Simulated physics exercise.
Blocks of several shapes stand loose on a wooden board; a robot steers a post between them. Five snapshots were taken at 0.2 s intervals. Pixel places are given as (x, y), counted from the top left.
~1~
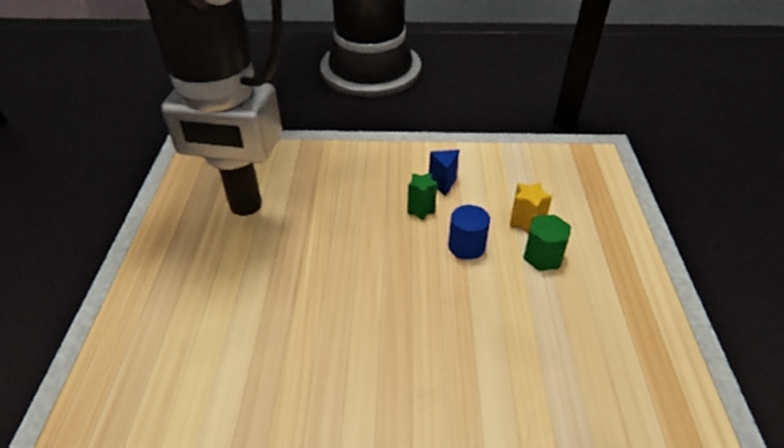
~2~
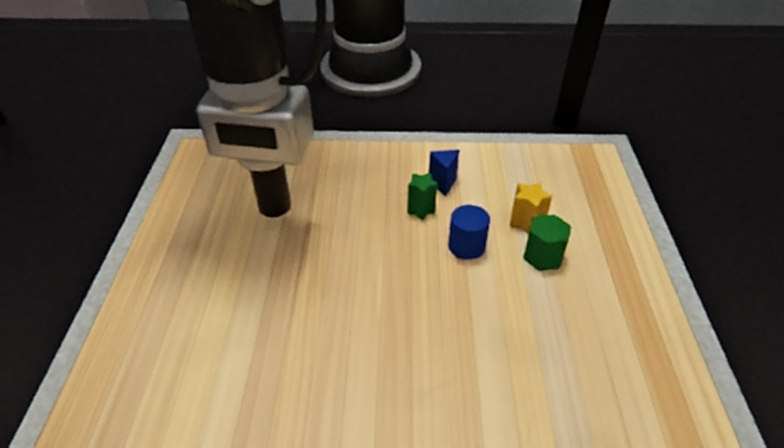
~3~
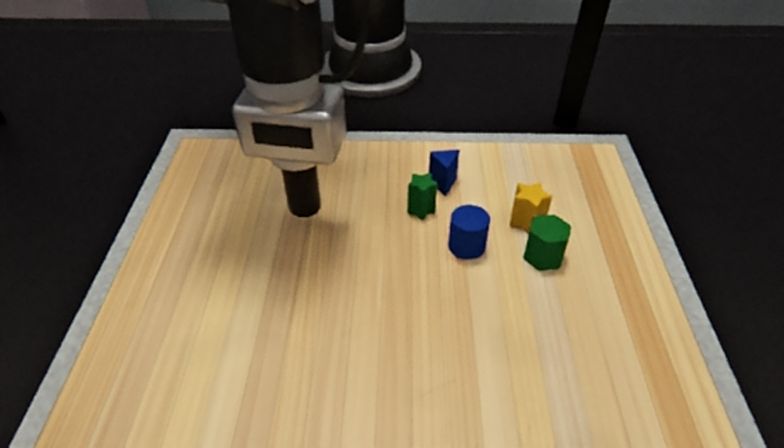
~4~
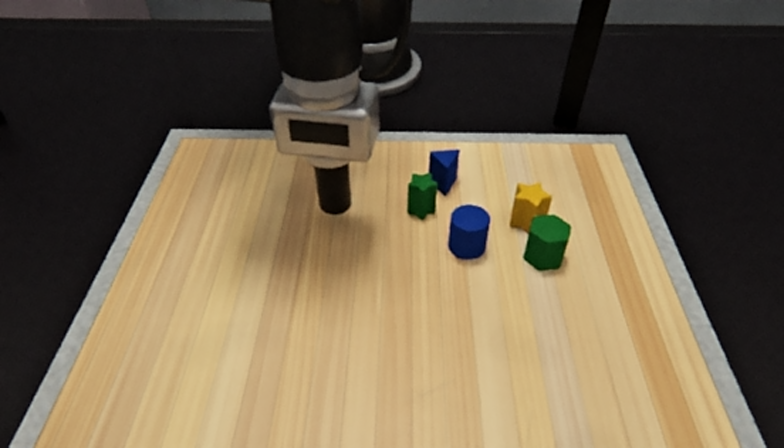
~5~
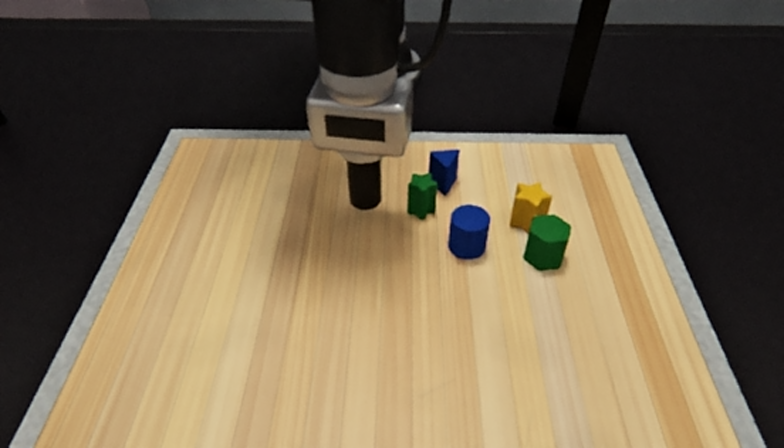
On a pale wooden board, a robot arm holds a dark post upright near the far left side, apart from five blue, green and yellow blocks. The arm carries the post steadily rightward until it is just left of the green star, while every block stays still.
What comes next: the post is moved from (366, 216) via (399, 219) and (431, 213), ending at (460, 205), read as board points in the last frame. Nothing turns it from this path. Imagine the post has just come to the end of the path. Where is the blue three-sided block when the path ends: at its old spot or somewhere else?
That block ends up displaced.
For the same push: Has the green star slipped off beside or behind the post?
No
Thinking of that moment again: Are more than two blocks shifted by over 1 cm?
No, it doesn't check out.
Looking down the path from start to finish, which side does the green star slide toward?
Answer: Leftward.
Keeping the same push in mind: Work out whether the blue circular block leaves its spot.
It is still on its spot.
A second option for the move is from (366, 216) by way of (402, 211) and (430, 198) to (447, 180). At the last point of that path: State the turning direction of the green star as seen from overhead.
It swings round clockwise.
On the path given first. One third of the way, post at (400, 203); green star at (427, 180).
Two thirds of the way, post at (432, 197); green star at (454, 170), turned 35° anticlockwise; blue three-sided block at (450, 153), turned 25° anticlockwise.
At the end, post at (462, 189); green star at (476, 161), turned 65° anticlockwise; blue three-sided block at (457, 148), turned 75° anticlockwise; blue circular block still.
